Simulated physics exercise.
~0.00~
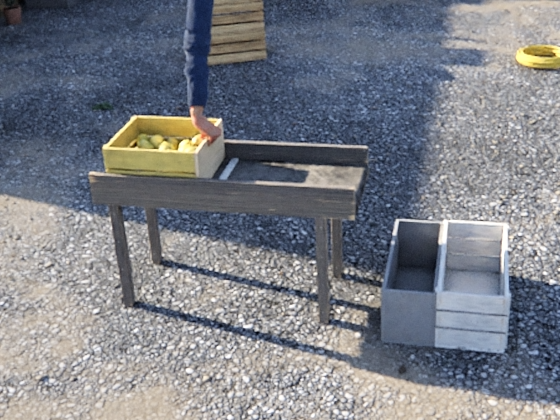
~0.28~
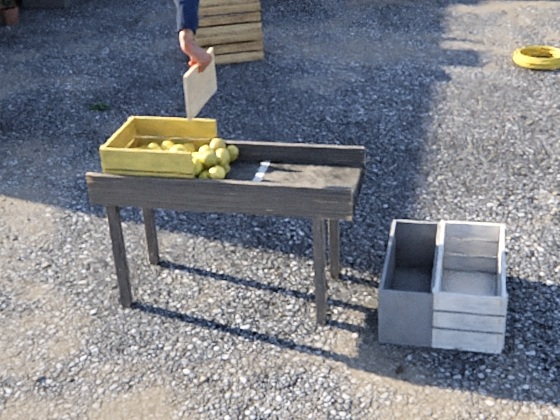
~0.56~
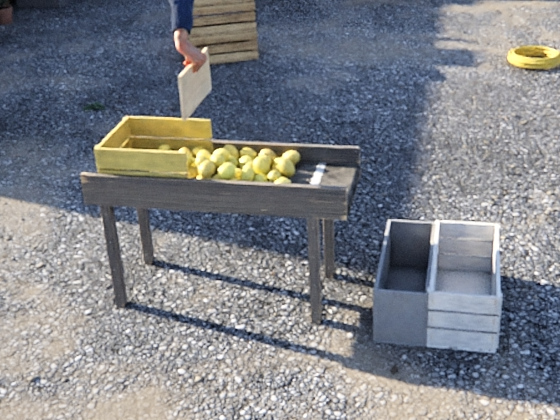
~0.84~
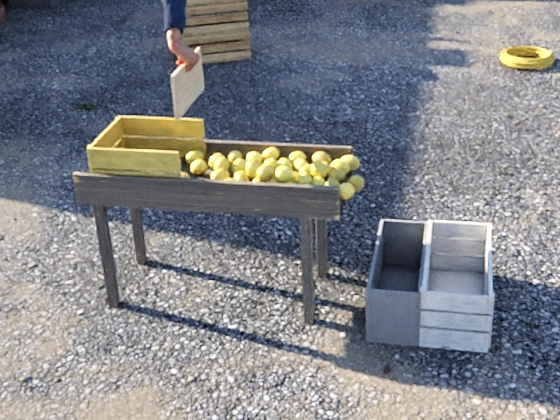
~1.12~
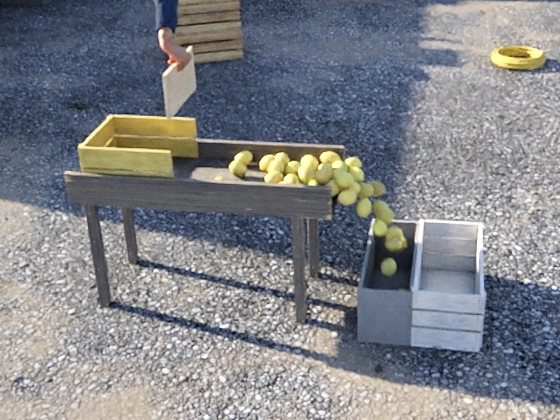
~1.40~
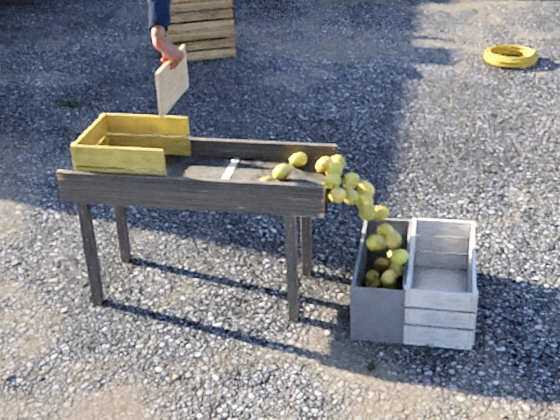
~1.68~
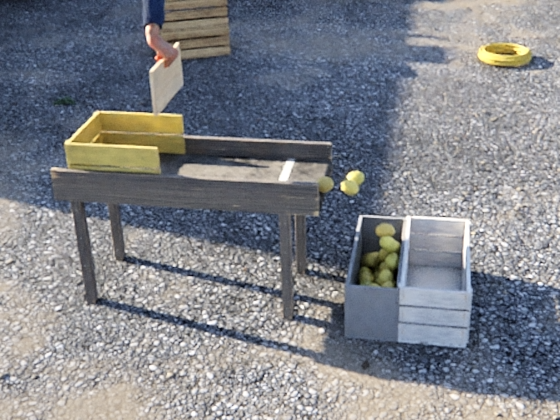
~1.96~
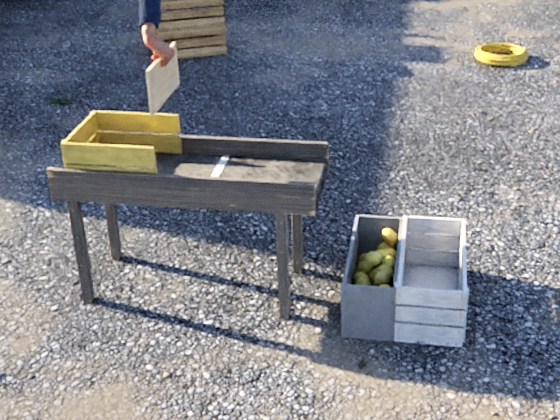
A pile of yellow lemons spilled from a yellow pen when a hand lifted its end board, rode a dark conveyor to the right, and tumbled off the end into the grey tub, leaving the white tub beside it empty.
